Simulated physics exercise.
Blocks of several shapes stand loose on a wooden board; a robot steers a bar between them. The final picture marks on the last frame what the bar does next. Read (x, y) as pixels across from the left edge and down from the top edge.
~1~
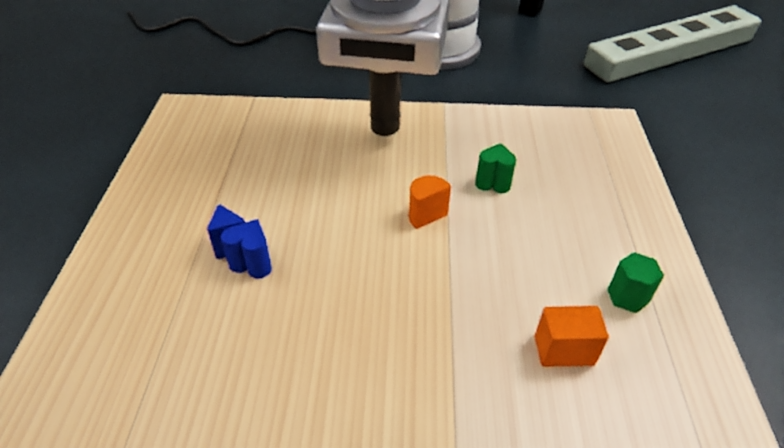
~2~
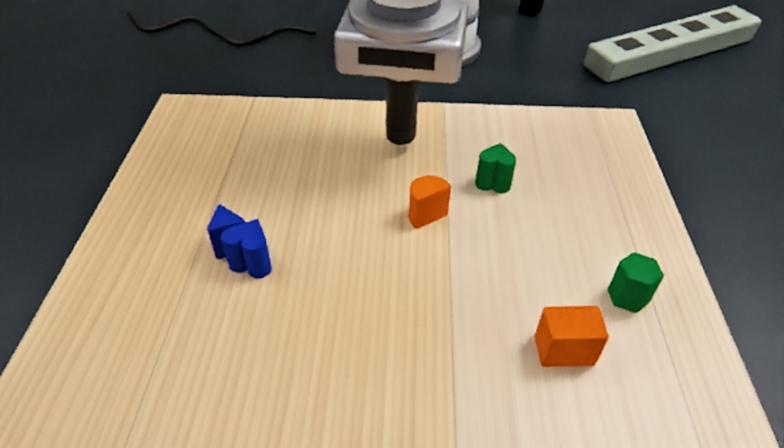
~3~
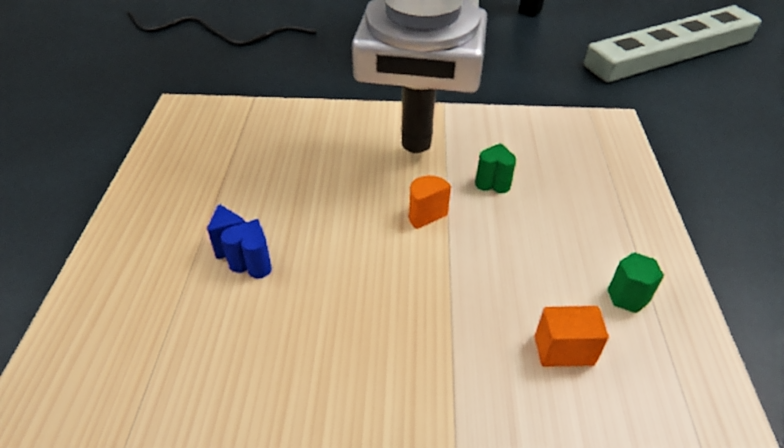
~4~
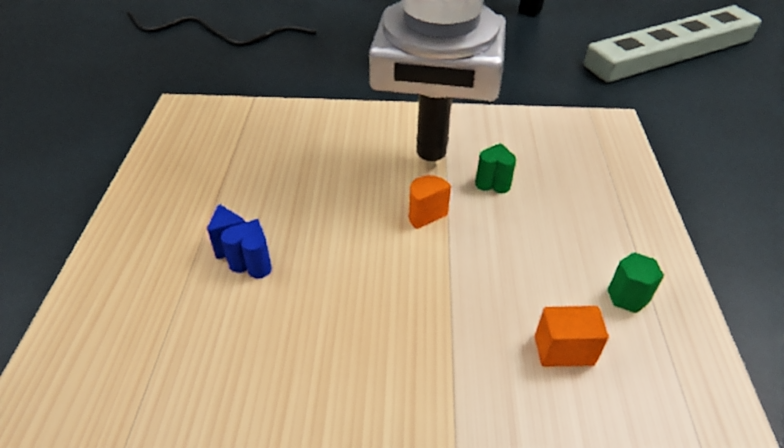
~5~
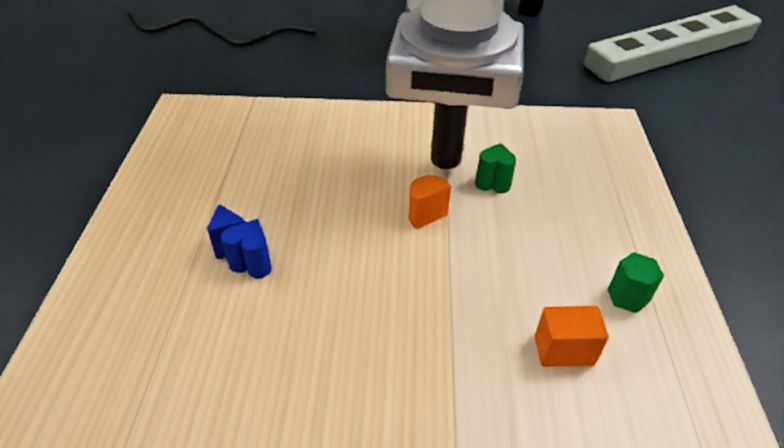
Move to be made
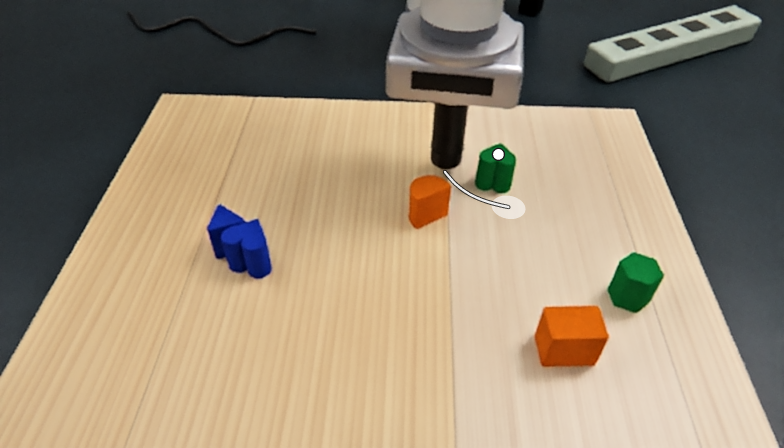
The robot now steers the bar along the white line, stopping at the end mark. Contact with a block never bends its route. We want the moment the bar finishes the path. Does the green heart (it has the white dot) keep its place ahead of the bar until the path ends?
Final answer: No.
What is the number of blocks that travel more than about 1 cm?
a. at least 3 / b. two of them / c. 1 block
c (1 block)
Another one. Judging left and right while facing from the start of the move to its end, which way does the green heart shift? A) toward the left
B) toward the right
A (toward the left)
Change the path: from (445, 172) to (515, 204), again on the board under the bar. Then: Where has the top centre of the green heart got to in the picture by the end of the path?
At (542, 162).
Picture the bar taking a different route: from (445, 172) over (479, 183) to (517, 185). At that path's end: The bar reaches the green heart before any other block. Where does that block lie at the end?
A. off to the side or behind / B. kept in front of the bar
B: Kept in front of the bar.
Drawn move, from (445, 172) over (460, 187) and (482, 200) to (509, 207); the dot is on the green heart.
What follows on the original path. Halfway along, bar at (472, 183); green heart at (506, 156), turned 25° anticlockwise.
At the end, bar at (511, 195); orange D-shaped block still; green heart at (524, 158), turned 95° anticlockwise.
